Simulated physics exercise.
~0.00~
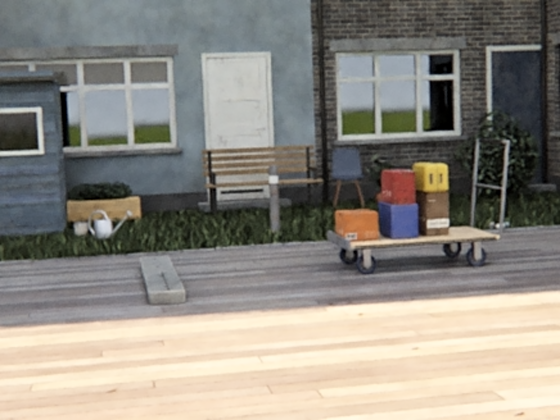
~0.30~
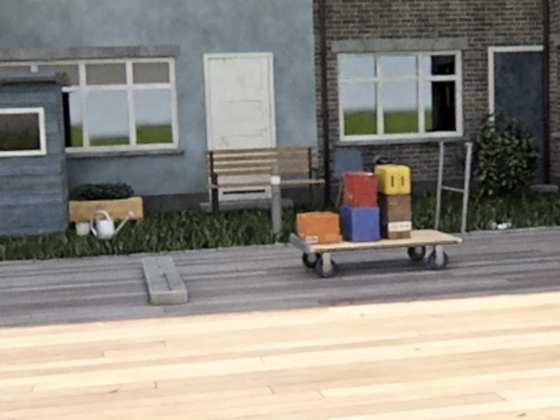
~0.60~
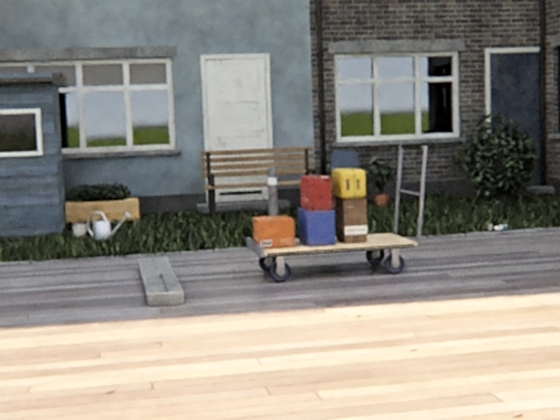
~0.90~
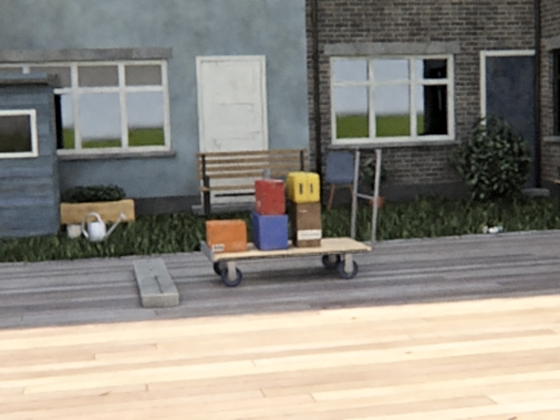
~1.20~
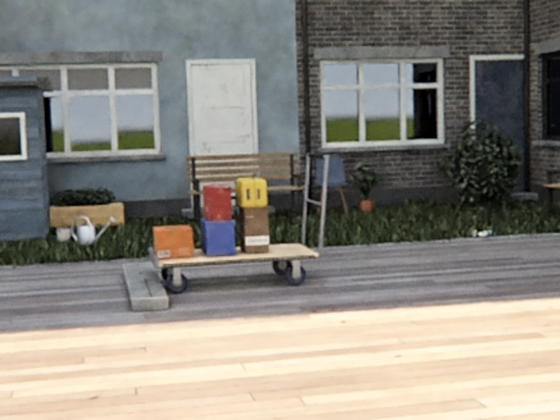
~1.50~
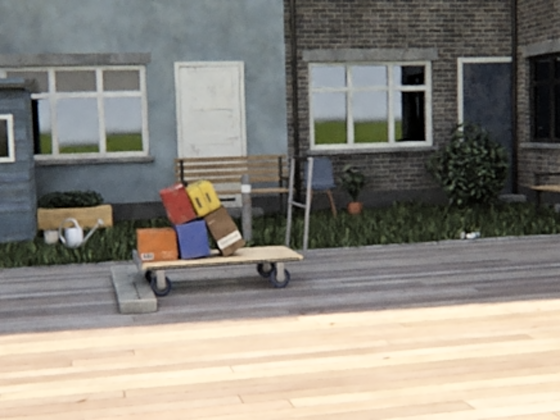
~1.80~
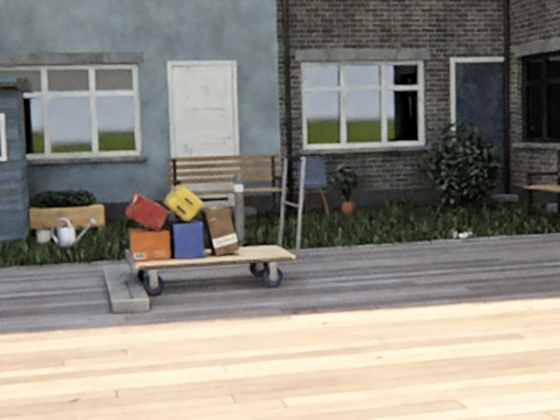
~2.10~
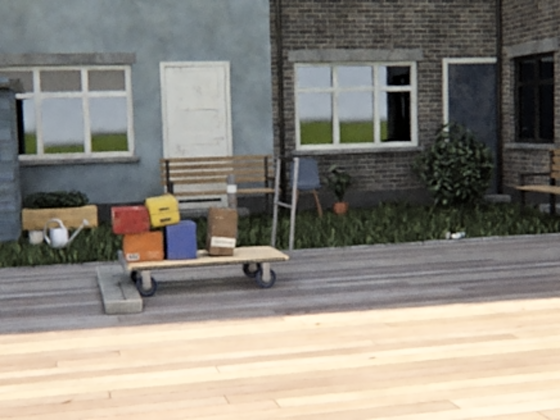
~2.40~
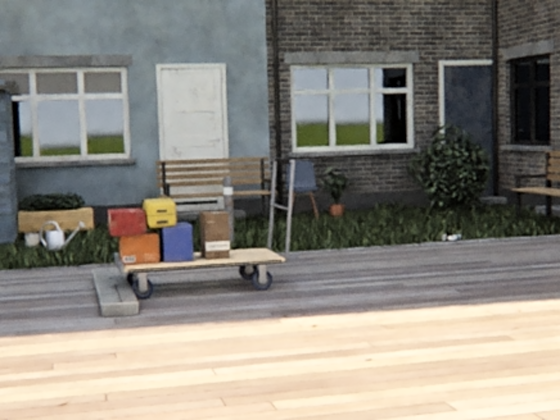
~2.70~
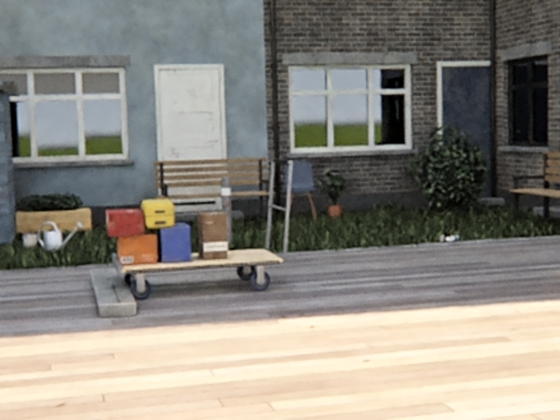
A flatbed trolley carrying colourful boxes rolled left across grey decking and stopped against a low kerb, making the stacked red and yellow boxes tumble forward onto the lower ones, where they settled with everything still aboard.
